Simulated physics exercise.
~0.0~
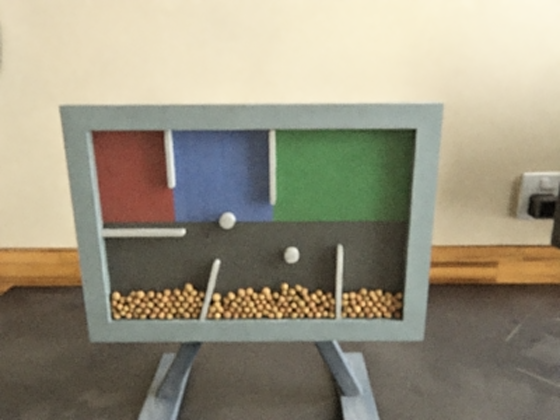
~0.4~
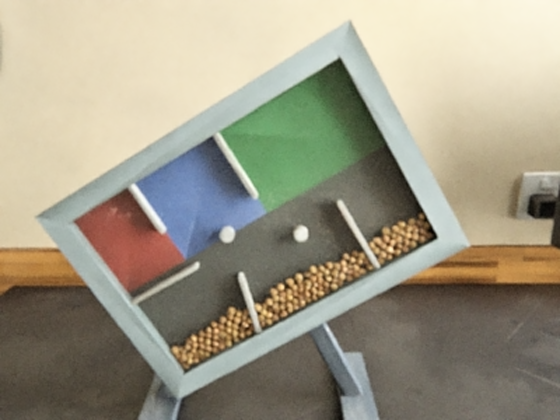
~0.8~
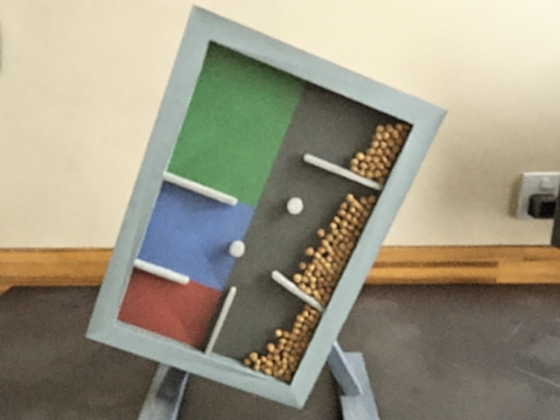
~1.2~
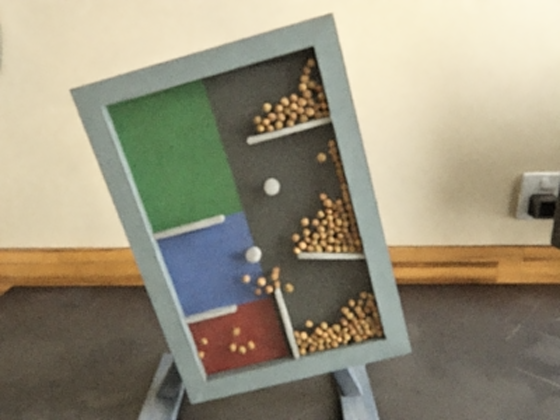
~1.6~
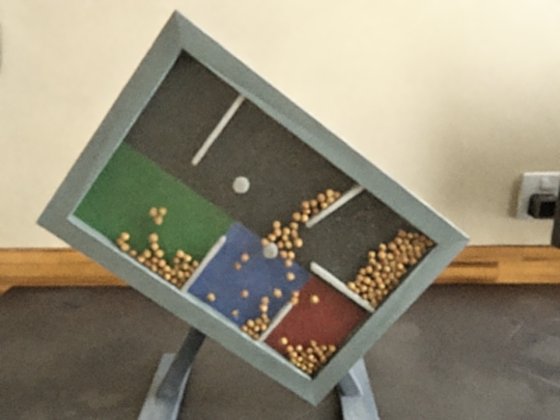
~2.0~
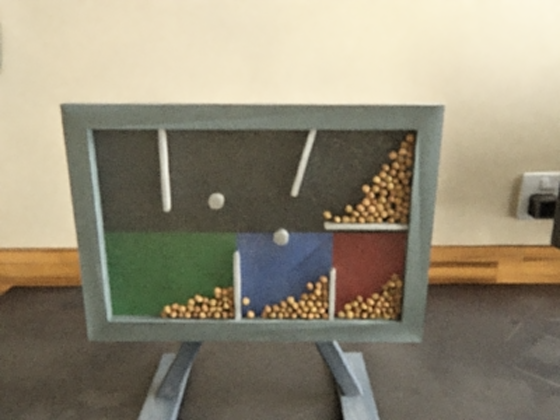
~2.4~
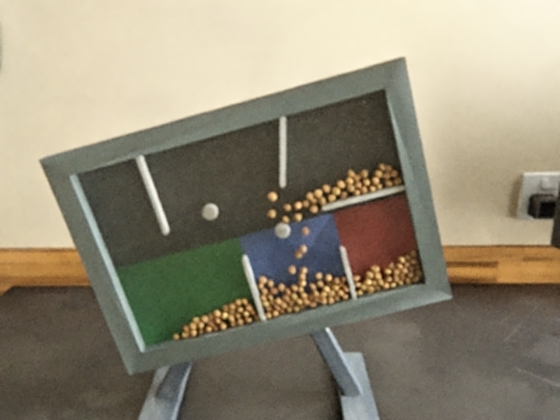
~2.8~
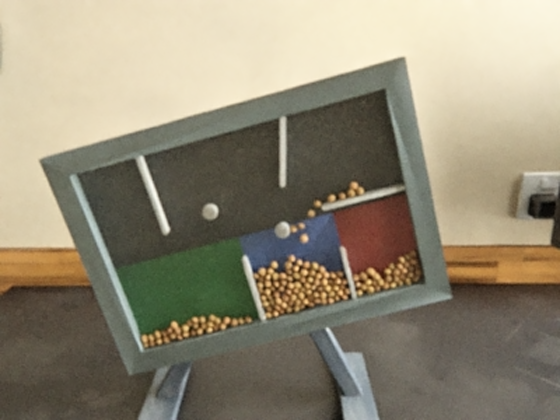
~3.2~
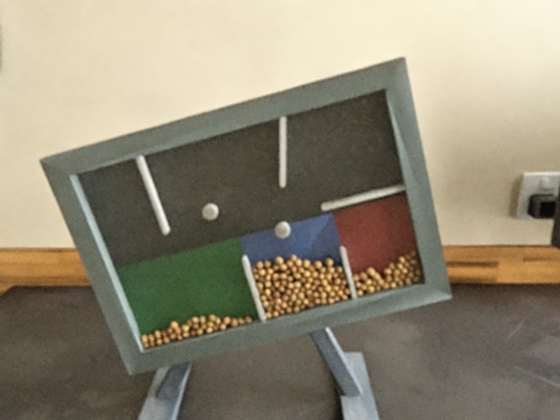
The clip shows a framed sorter of small wooden beads turning anticlockwise on its stand until it is upside down and slightly tilted, the beads spilling past dividers into the coloured pockets; they settle with most in blue and smaller shares in red and green.
